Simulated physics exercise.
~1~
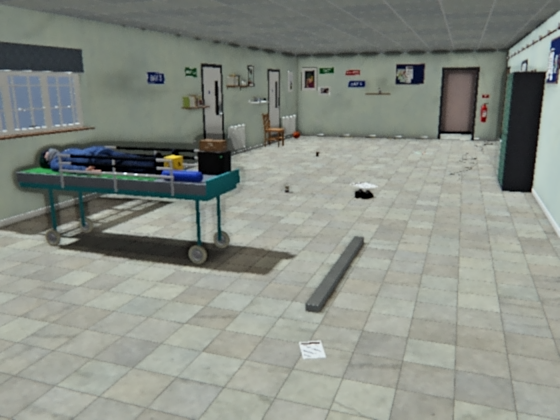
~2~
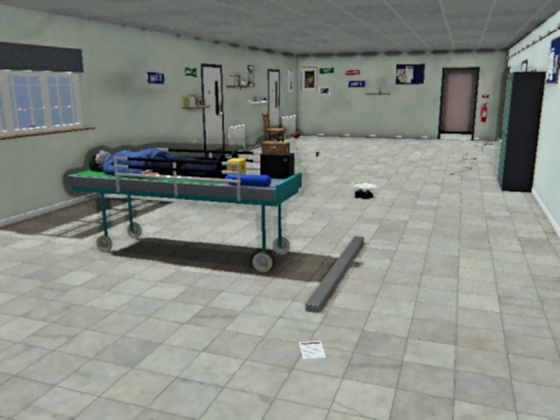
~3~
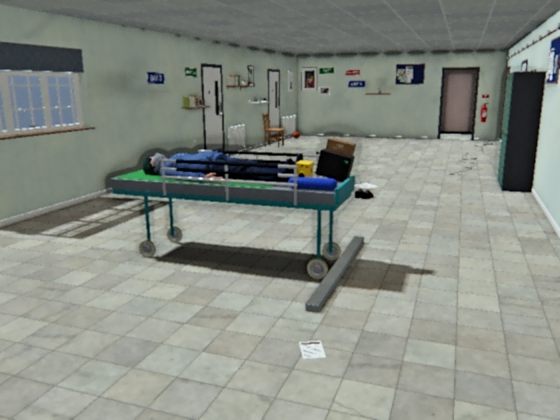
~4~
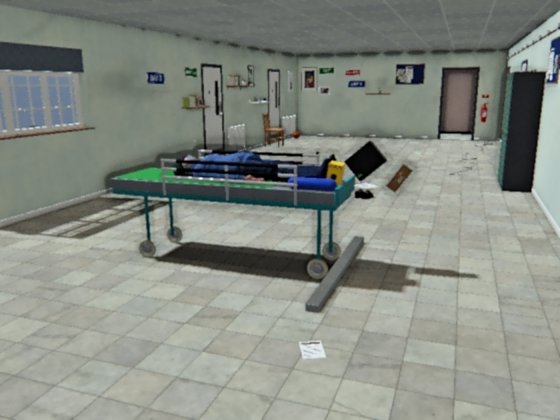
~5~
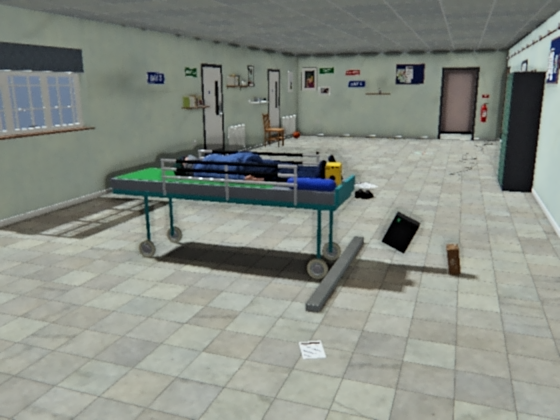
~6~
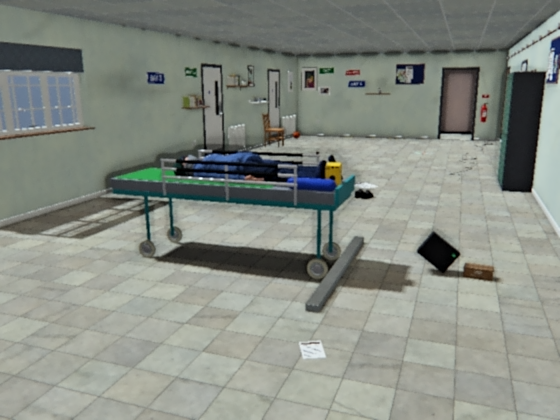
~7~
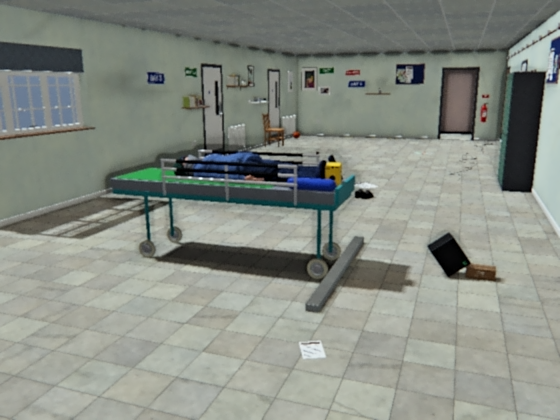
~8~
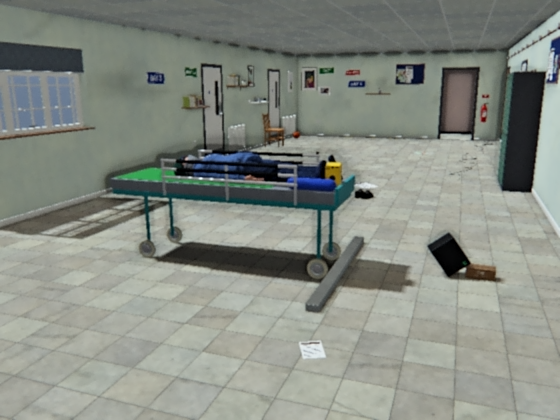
A long, pale-tiled hospital ward is seen from a raised, still viewpoint, with a window at left and a door at the far end. A teal-framed trolley carries a person lying in dark and blue clothing, a blue gas bottle, a yellow pump, a black monitor and a brown box. It rolls right until its front wheels meet a grey sill and it stops. The person slides a little toward the front, while the monitor and box tumble off that end. Both land on the floor to the right, the monitor tilted against the box, while the pump and bottle stay aboard.
